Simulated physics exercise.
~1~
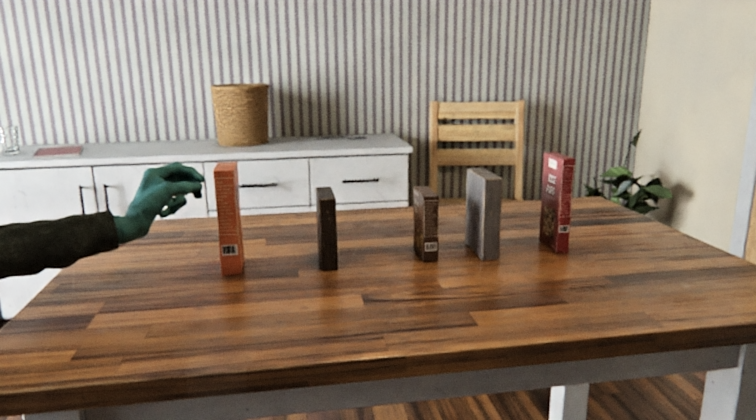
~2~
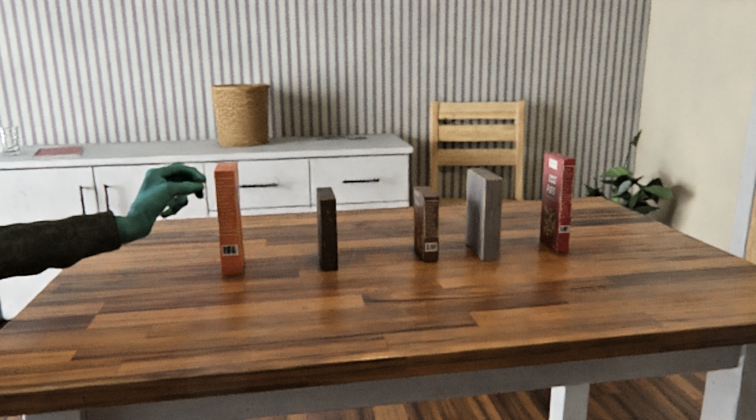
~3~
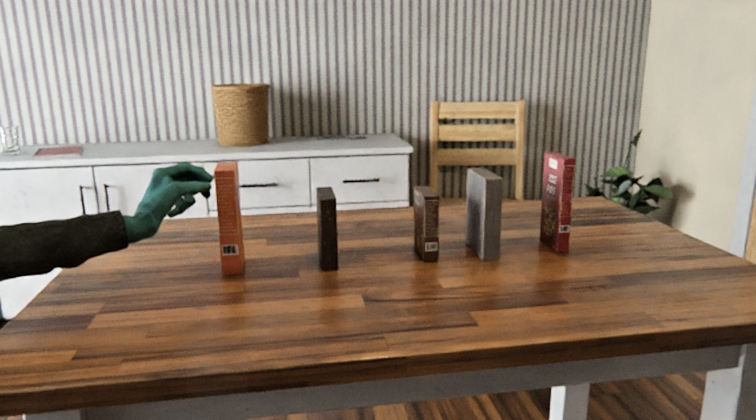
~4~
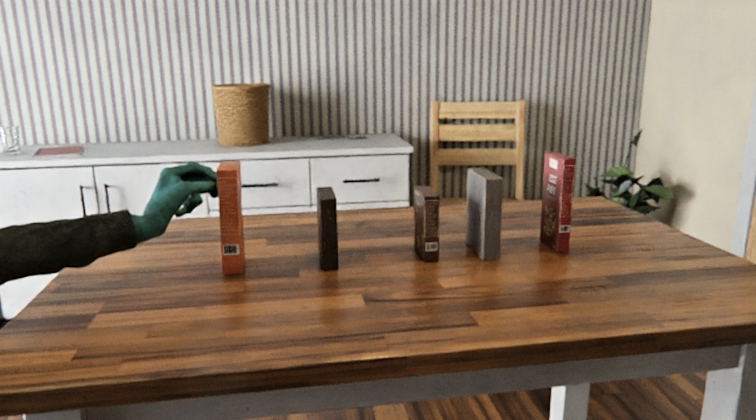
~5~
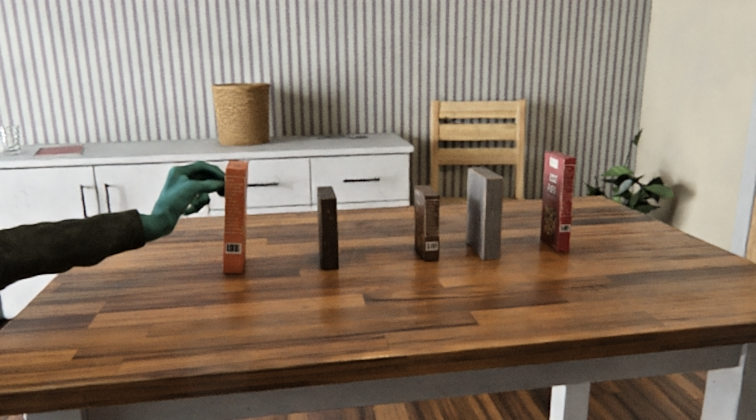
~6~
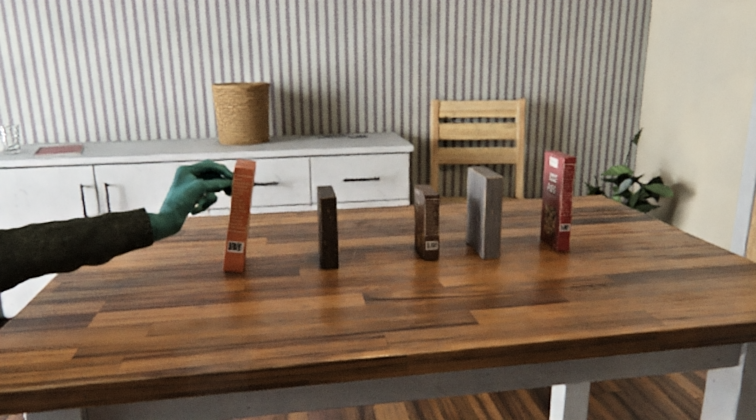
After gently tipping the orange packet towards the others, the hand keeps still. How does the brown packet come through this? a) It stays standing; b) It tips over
Option a: It stays standing.
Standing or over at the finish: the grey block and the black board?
Result - grey block up, black board down.
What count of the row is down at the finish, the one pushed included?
2.
Then, 0.40 s after the last picture, orange packet 63° over; black board tipped 20° from how it was.
Then, 0.60 s after the last picture, orange packet 81° over; black board on its side.
At rest, tipped over on the table, black board; the other 2 in place. Seen from the same camera at the end, brown packet near (427, 222).
